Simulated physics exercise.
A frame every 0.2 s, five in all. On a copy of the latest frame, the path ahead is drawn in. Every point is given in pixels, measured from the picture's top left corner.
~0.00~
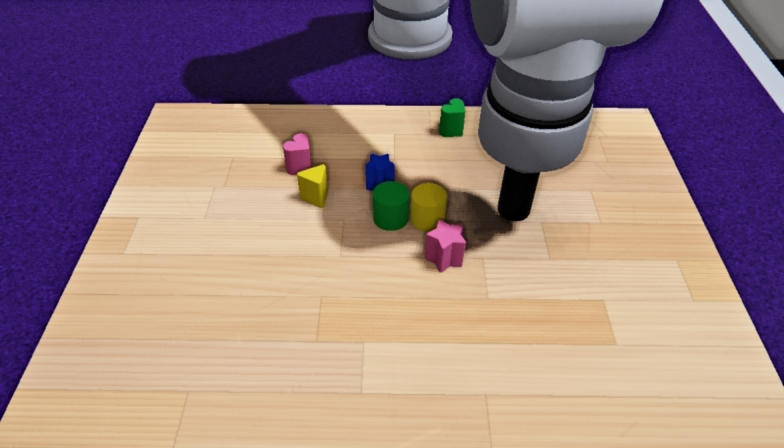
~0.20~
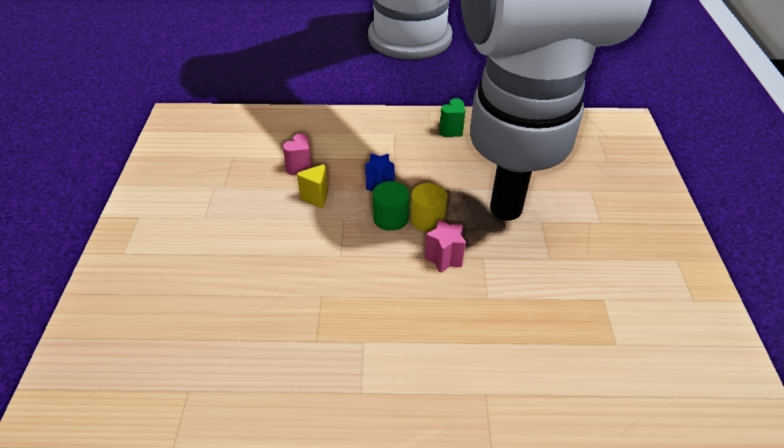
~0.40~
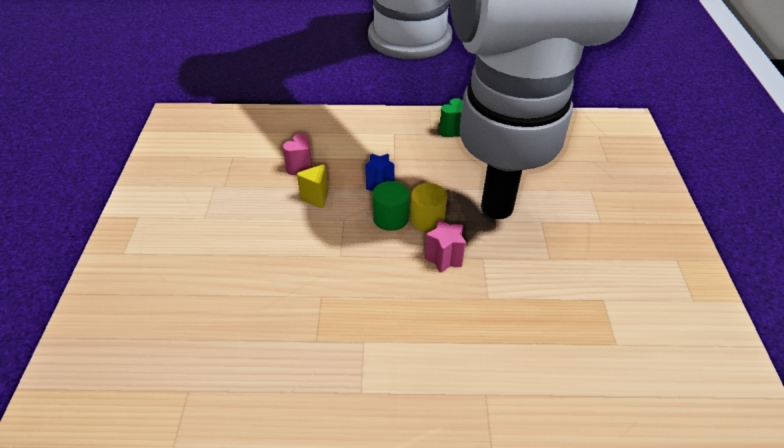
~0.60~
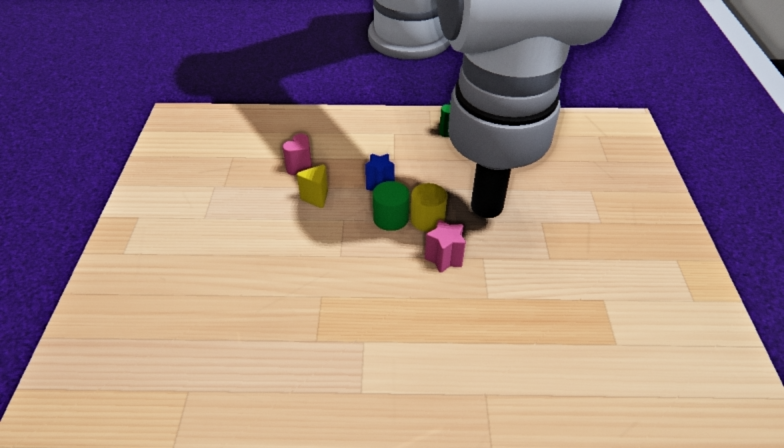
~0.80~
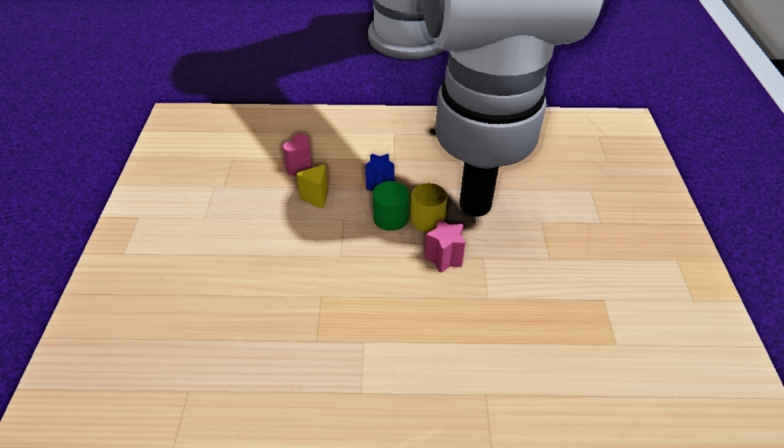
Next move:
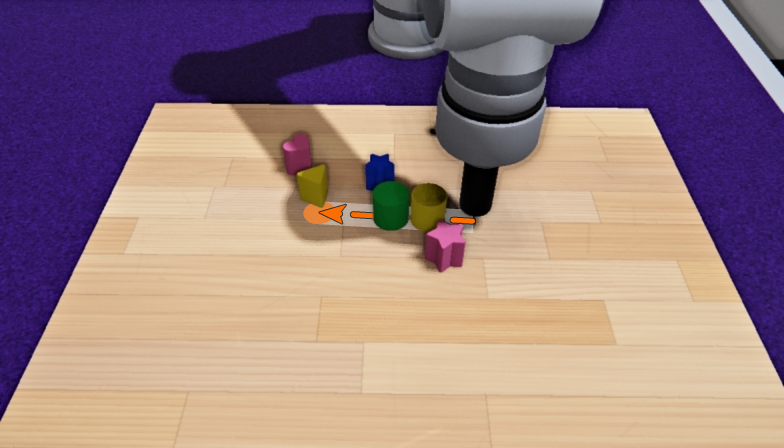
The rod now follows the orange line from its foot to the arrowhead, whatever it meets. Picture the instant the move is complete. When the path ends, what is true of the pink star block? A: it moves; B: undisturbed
I'll go with B - undisturbed.
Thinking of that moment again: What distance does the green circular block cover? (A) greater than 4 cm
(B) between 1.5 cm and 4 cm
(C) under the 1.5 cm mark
I'll go with A - greater than 4 cm.
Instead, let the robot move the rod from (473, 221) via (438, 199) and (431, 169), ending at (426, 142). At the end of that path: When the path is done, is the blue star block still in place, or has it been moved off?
The block you're asking about stays where it is.
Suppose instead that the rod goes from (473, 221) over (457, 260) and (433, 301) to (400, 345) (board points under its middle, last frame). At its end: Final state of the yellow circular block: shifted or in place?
That block stands still.
The line goes from (473, 221) to (319, 212).
On the path given first. One third of the way, rod at (422, 204); green circular block at (352, 192); yellow circular block at (388, 193).
Two thirds of the way, rod at (368, 201); yellow triangle at (307, 171), turned 45° clockwise; green circular block at (297, 195); yellow circular block at (334, 196).
At the end, rod at (318, 198); yellow triangle at (307, 171), turned 45° clockwise; green circular block at (252, 204); yellow circular block at (289, 204); pink star block unmoved.
